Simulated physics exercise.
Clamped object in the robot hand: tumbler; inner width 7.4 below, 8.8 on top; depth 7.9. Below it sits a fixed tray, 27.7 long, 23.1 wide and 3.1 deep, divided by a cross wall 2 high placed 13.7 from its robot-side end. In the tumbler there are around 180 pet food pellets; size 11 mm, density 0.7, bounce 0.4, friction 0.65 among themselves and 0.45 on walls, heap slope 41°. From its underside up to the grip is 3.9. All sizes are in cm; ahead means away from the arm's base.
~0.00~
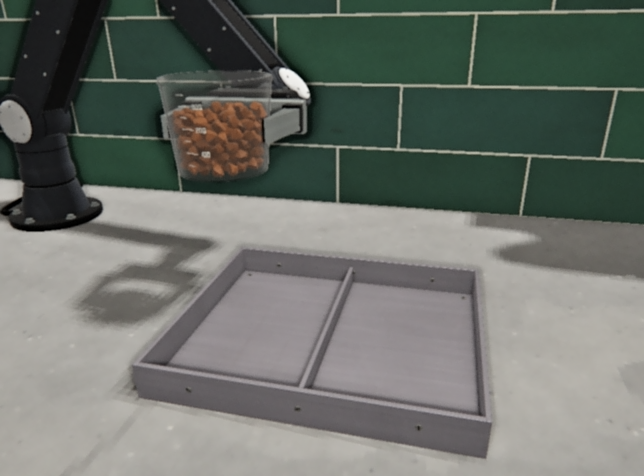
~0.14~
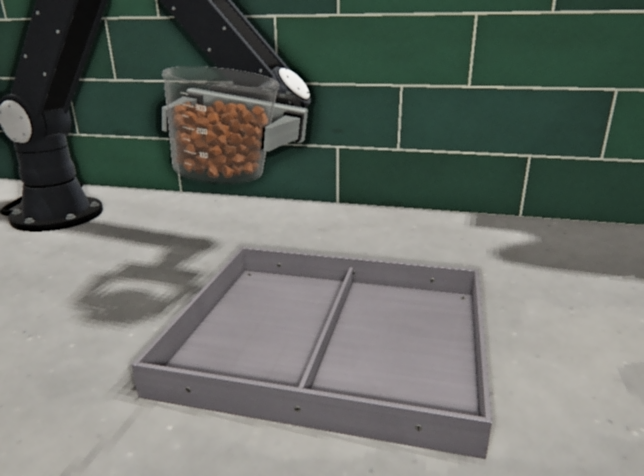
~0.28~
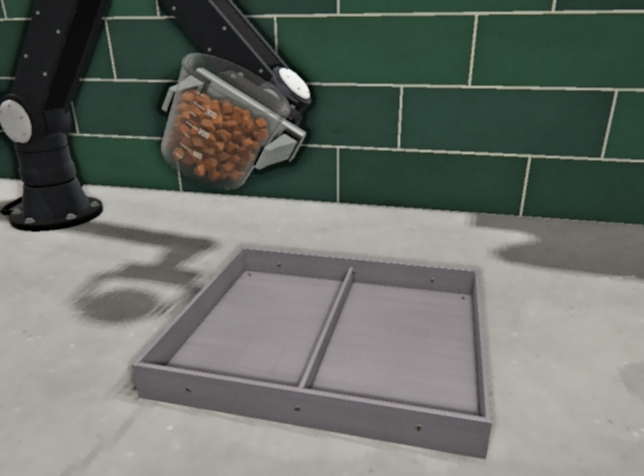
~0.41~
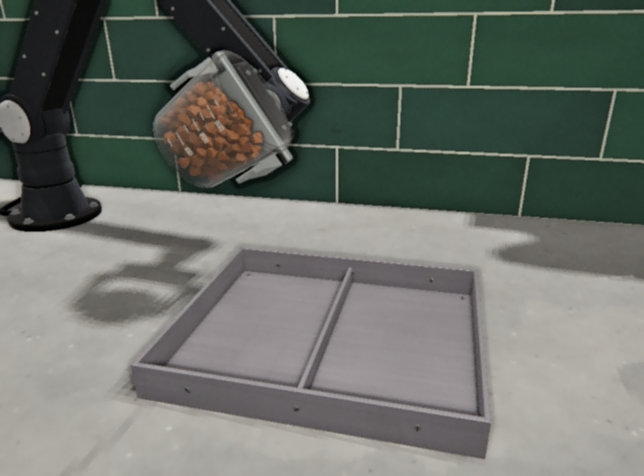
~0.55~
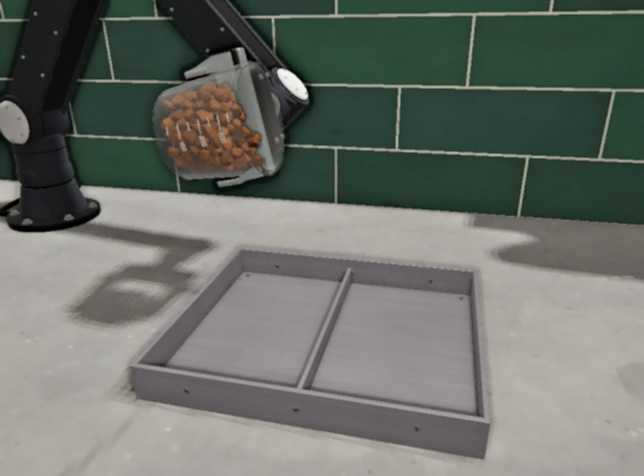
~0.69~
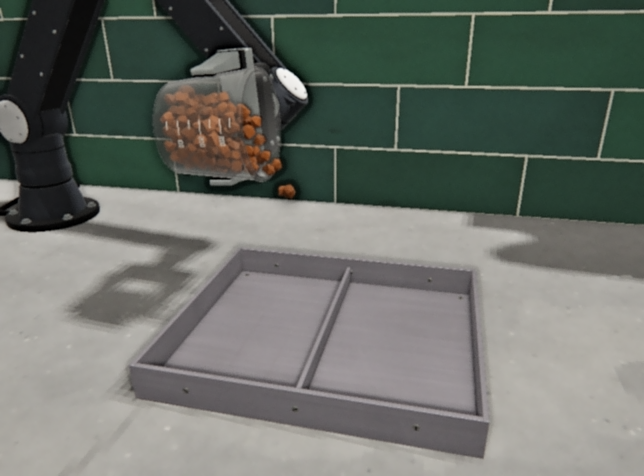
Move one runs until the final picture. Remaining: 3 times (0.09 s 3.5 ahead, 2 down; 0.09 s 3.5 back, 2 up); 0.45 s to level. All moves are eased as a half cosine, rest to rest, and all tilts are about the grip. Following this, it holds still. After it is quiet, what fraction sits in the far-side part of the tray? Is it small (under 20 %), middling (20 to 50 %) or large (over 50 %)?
Large.
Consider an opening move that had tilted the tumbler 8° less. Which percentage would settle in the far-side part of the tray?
About 35 percent.
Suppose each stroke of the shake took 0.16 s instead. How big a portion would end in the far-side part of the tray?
It would come to roughly 20 %.
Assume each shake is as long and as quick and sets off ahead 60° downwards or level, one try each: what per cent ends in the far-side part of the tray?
First try about 40 %, second try about 80 %.
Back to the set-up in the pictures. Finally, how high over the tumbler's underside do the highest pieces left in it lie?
It reaches close to 4.0 cm in the end.
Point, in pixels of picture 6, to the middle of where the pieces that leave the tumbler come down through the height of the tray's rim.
Their middle sits near (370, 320).
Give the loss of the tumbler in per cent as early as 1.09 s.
Around 55 percent at that moment.
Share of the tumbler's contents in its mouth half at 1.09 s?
Near 60 in a hundred.
By 1.09 s, tilted 86° forward, highest piece 20 above the table; 82 in the tumbler, 73 in the far-side part, 3 in the robot-side part, 19 in flight or on a rim.
By 1.48 s, tilted 35° forward, highest piece 22 above the table; 115 in the far-side part, 43 in the tumbler, 17 in the robot-side part, 2 on the table or floor.
By 1.88 s, level, highest piece 21 above the table; 115 in the far-side part, 43 in the tumbler, 17 in the robot-side part, 2 on the table or floor.
By 2.93 s, level, highest piece 21 above the table; 115 in the far-side part, 43 in the tumbler, 17 in the robot-side part, 2 on the table or floor.
Final count, 115 in the far-side part, 43 in the tumbler, 17 in the robot-side part, 2 on the table or floor. That is 65 % in the far-side part of the tray.
